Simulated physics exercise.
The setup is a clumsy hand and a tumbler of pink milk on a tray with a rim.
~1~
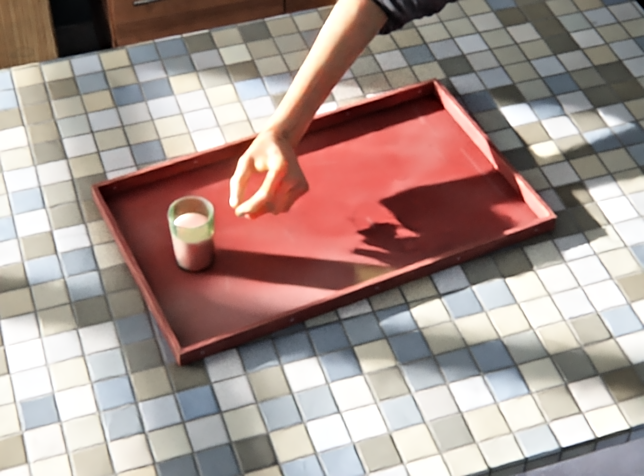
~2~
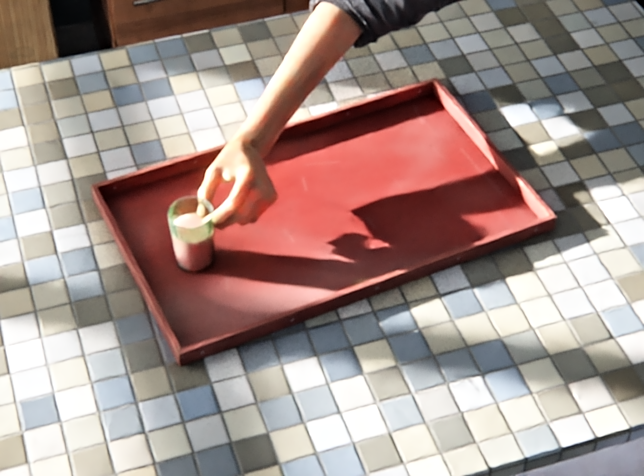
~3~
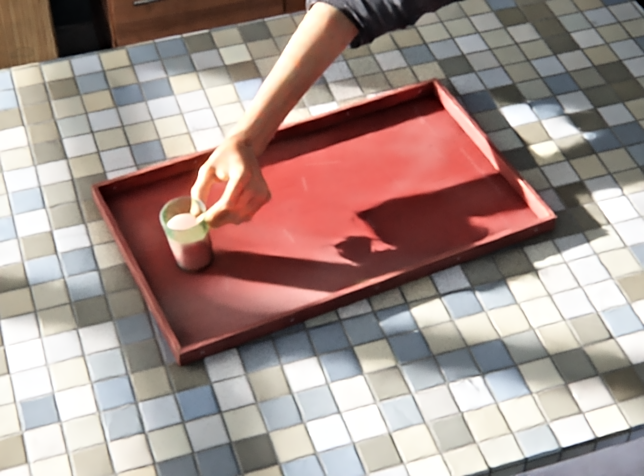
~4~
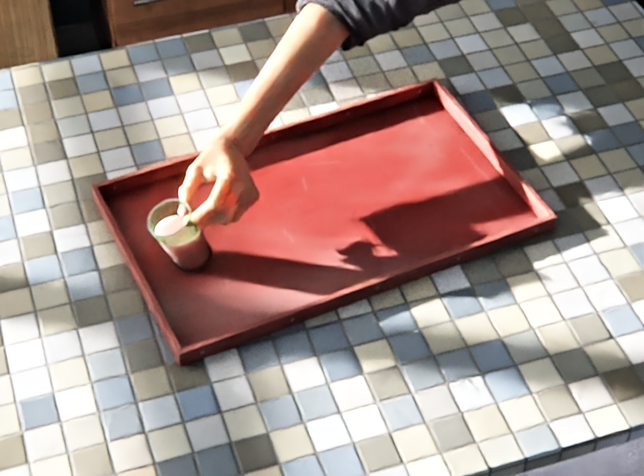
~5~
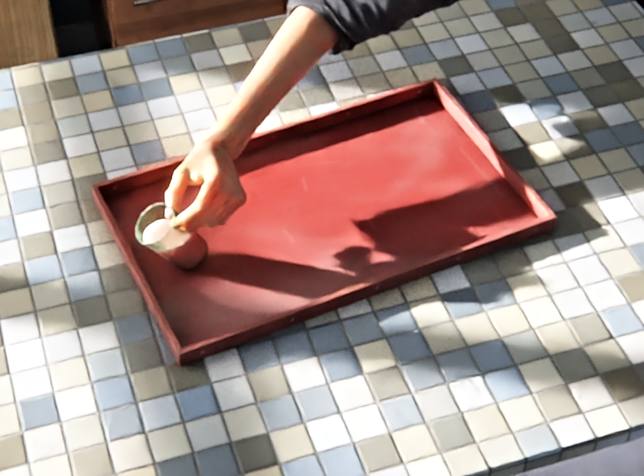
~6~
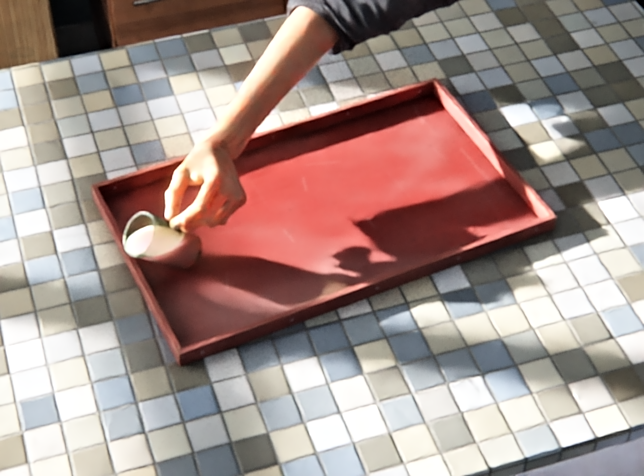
A bare forearm with a dark sleeve reaches down from the top over a counter of white, blue, beige and grey tiles, seen from above at an angle. On it lies a rimmed red tray, with a small clear tumbler of pink milk standing upright near its left end. The hand moves left to the tumbler and pushes its top, tilting it steadily leftward, while the camera stays still.
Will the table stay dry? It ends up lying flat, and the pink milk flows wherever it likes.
I think it will spread beyond the tray.
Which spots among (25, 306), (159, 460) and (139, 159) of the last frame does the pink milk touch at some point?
Going in order, the first is covered by the spill, the second out of reach, and the third out of reach.
Soon after, the tumbler lies across the rim; the puddle covers about as much as a plate; it is on the top, beyond the rim.
Later, the puddle covers about as much as a tray; it is on the top, beyond the rim.
In the end, the puddle covers about as much as a tray; it is on the top, beyond the rim.
